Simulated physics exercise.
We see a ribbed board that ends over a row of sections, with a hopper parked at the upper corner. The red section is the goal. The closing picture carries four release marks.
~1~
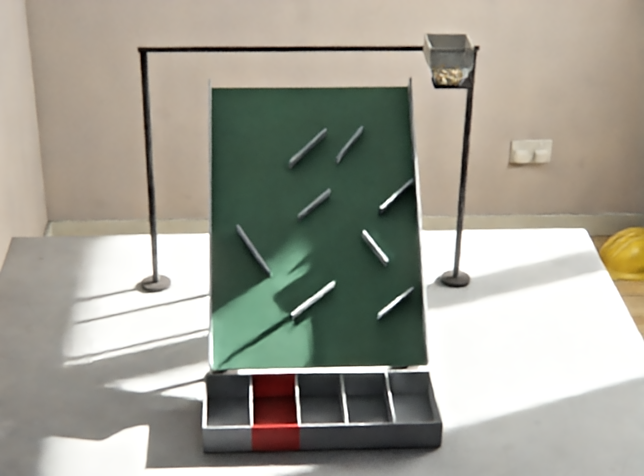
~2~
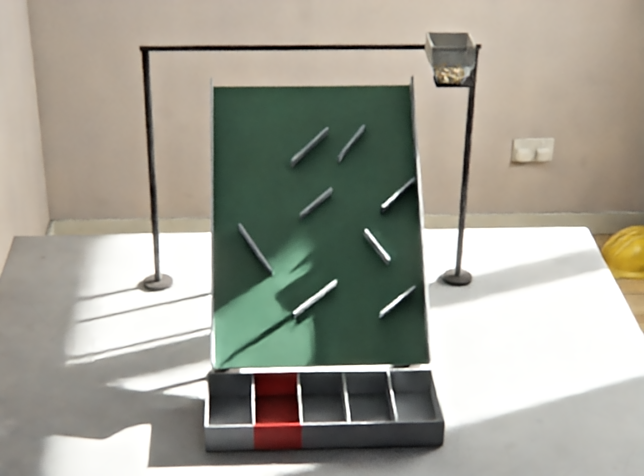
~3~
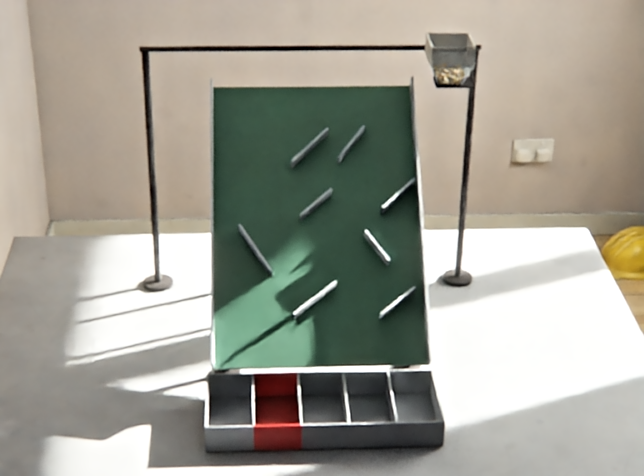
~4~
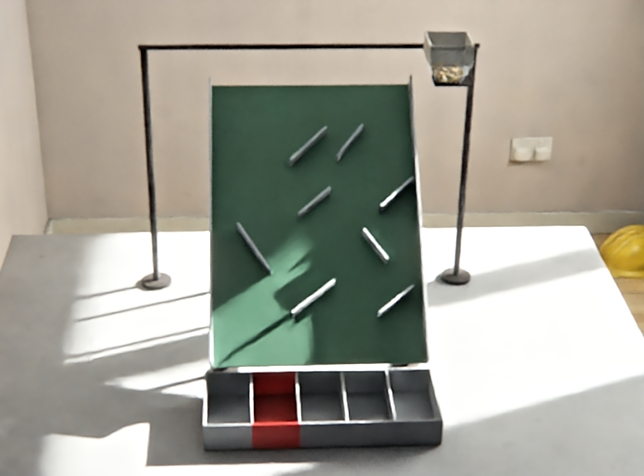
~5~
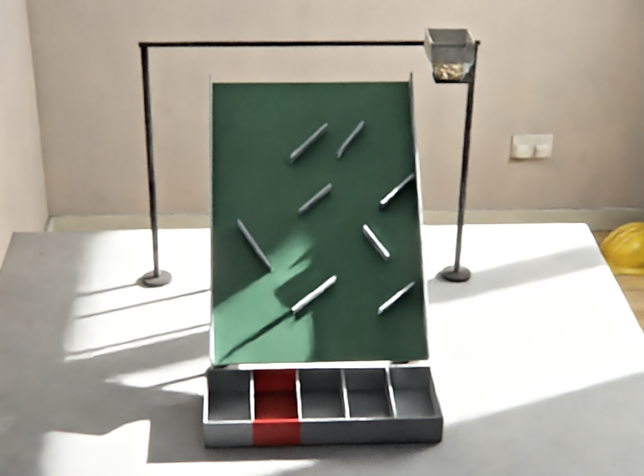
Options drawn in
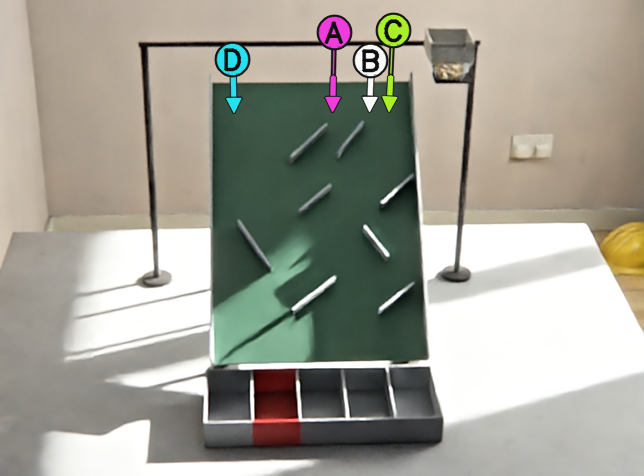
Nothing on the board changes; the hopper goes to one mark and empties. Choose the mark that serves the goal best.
The best mark is A.
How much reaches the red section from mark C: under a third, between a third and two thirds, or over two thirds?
Mark C gives under a third.
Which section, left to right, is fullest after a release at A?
It is the second one.
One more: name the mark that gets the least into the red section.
It is C.
On the marked copy, mark A meets the board at (332, 106); mark B meets the board at (369, 106); mark C meets the board at (389, 106); mark D meets the board at (233, 107).
Choosing A, most in the red section, a small part in other sections.
Choosing B, about a quarter in the red section, about two thirds in other sections.
Choosing C, a small part in the red section, most in other sections, a small part held on the board, a stray few outside the box.
Choosing D, about a third in the red section, about half in other sections, a small part outside the box.
